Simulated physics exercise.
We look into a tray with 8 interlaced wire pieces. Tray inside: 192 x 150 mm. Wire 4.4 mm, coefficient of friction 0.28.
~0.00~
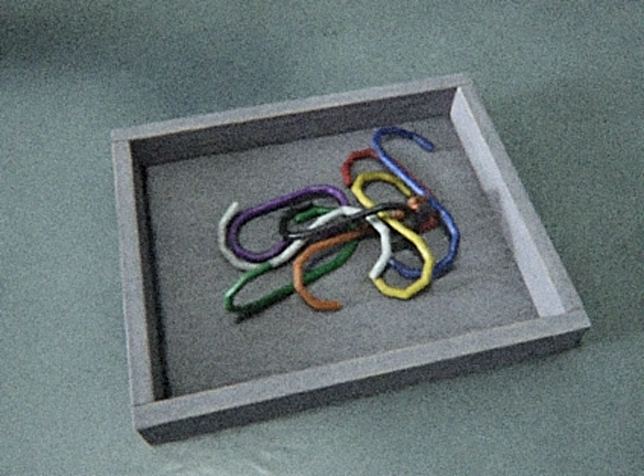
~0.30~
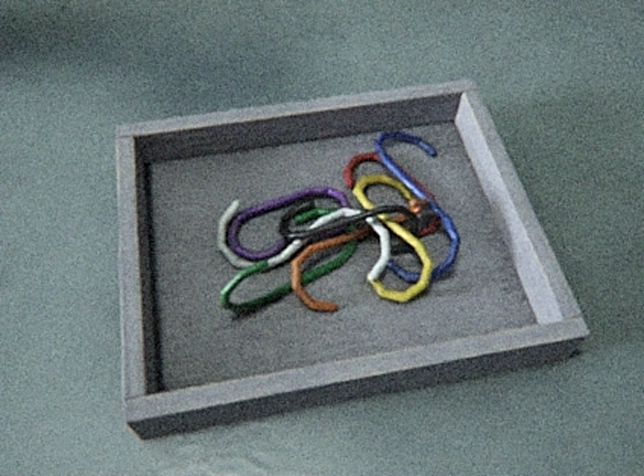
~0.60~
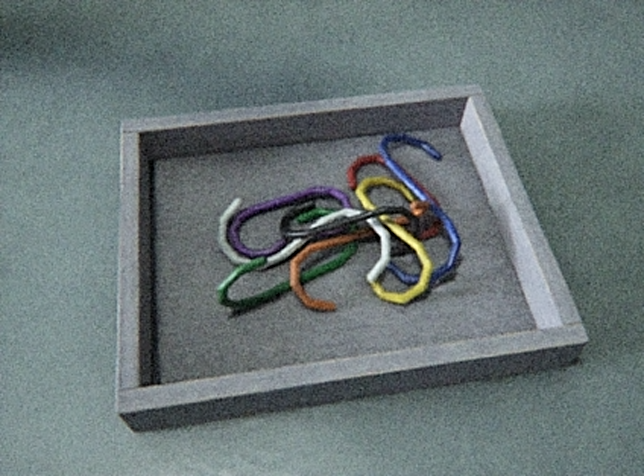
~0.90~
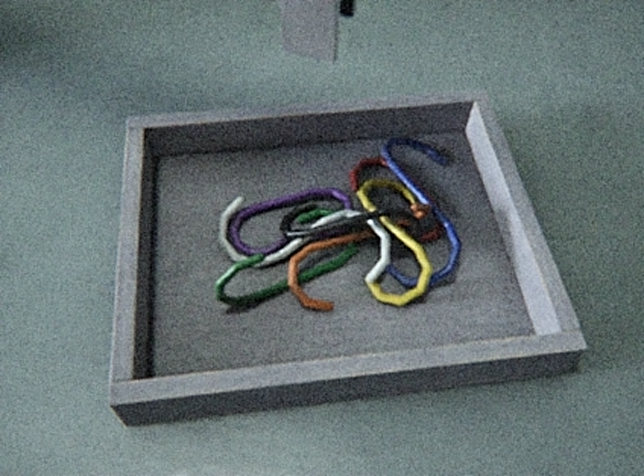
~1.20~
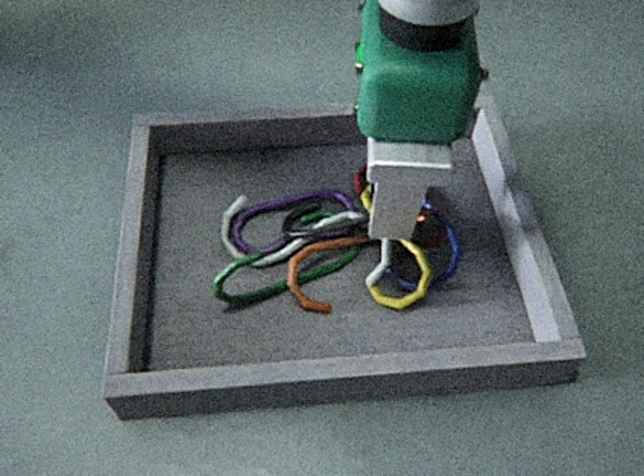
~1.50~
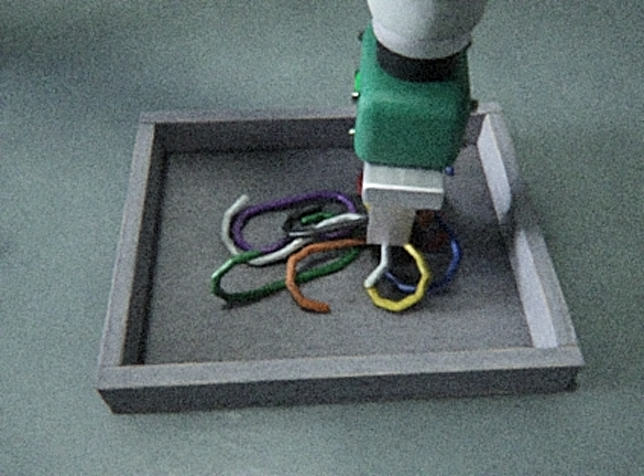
A green and white gripper comes down from above into a gray tray of tangled, colored wire hooks, which lie nearly still, and closes on the black hook near the yellow and blue ones, right of center.
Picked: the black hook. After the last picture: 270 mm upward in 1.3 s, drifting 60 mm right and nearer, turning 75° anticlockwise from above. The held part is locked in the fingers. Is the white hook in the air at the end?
The white hook ends down.
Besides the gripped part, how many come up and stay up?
0 of them.
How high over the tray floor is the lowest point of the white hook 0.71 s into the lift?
Some 0 mm up.
By 1.89 s, lowest point more than 20 mm over the tray floor, black hook 58 mm.
By 2.21 s, lowest point more than 20 mm over the tray floor, black hook 158 mm.
By 2.80 s, lowest point more than 20 mm over the tray floor, black hook 272 mm.
Finally, hanging black hook 272 mm; the other 7 are down.
